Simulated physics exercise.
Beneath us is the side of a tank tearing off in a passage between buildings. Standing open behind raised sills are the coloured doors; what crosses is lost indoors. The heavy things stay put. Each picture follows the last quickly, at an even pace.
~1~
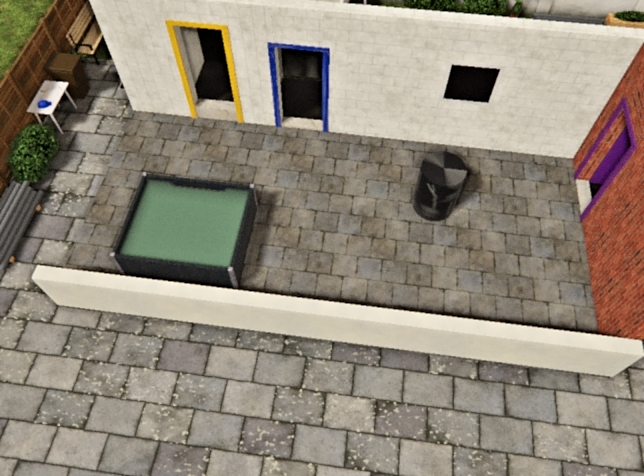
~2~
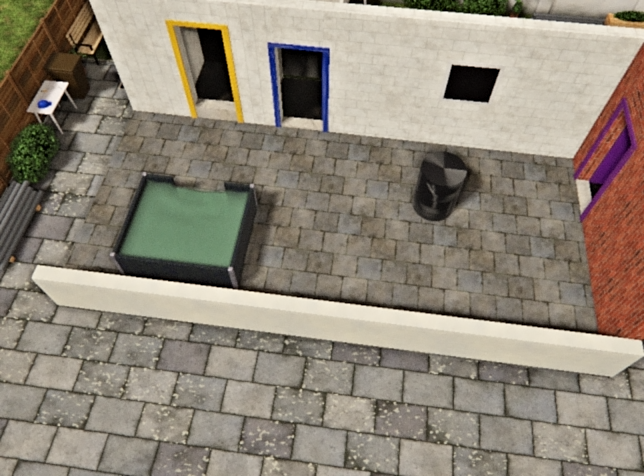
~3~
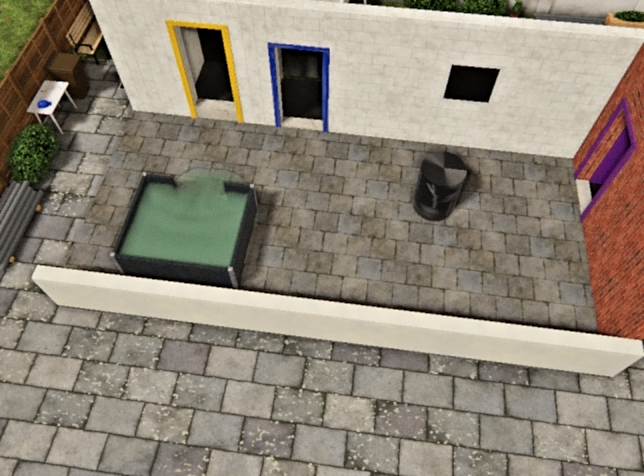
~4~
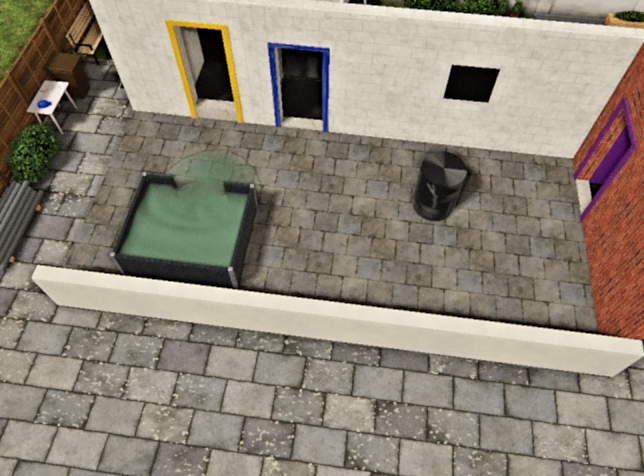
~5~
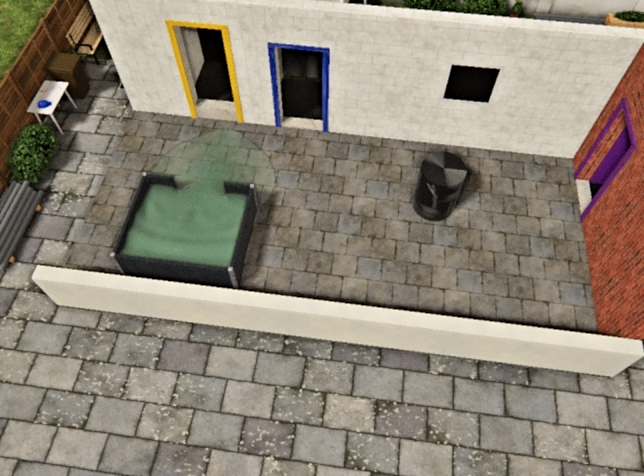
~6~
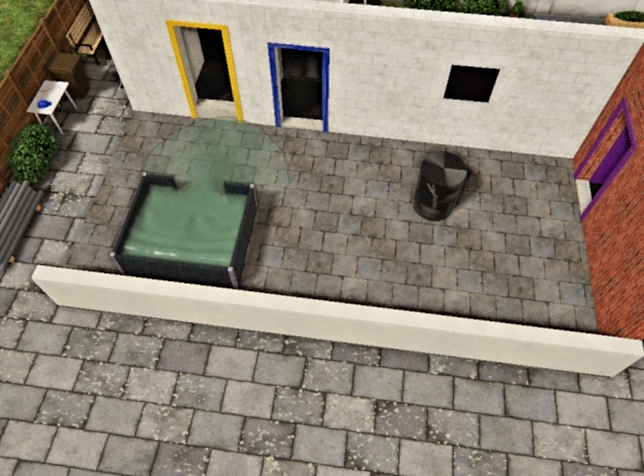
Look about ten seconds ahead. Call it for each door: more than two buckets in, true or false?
Blue door true, yellow door false, purple door true.
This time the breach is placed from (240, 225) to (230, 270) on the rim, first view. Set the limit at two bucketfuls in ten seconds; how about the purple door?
In short: Purple door tops the mark.
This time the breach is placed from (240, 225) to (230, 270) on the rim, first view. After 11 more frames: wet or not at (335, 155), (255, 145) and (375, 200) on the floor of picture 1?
Bone-dry, bone-dry, submerged.
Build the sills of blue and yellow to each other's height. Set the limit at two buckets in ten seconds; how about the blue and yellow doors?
Blue door stays within bounds; yellow door overflows.
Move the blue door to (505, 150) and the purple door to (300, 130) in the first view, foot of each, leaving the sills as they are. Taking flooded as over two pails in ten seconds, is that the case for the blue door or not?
Note: Blue door keeps within limits.
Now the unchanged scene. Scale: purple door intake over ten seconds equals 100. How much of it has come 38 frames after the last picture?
Close to 35 out of every hundred.
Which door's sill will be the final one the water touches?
That's the door marked purple.
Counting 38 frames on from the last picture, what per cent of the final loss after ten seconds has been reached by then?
Estimate: 70 %.
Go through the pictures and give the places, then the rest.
Still water in the open tank at (186, 222), in the first picture.
The front is at a hidden place, out from the gap on the open tank's far side, in the second picture.
The front is at (238, 179), out from the gap on the open tank's far side, in the third picture.
The front is at (230, 154), out from the gap on the open tank's far side, in the fourth picture.
The front is at (234, 133), out from the gap on the open tank's far side, in the fifth picture.
The front is at (253, 124), out from the gap on the open tank's far side, in the sixth picture.
A moment on, water covers 20 % of the floor; the blue door under two buckets in, the yellow door wet at the sill, nothing in, the purple door not reached.
Next, water covers 20 % of the floor; the blue door over two buckets in, the yellow door wet at the sill, nothing in, the purple door not reached.
Then, water covers 35 % of the floor; the blue door over two buckets in, the yellow door wet at the sill, nothing in, the purple door not reached.
Later, water covers 50 % of the floor; the blue door over two buckets in, the yellow door wet at the sill, nothing in, the purple door over two buckets in.
In the end, water covers 65 % of the floor; the blue door over two buckets in, the yellow door wet at the sill, nothing in, the purple door far over two buckets in.
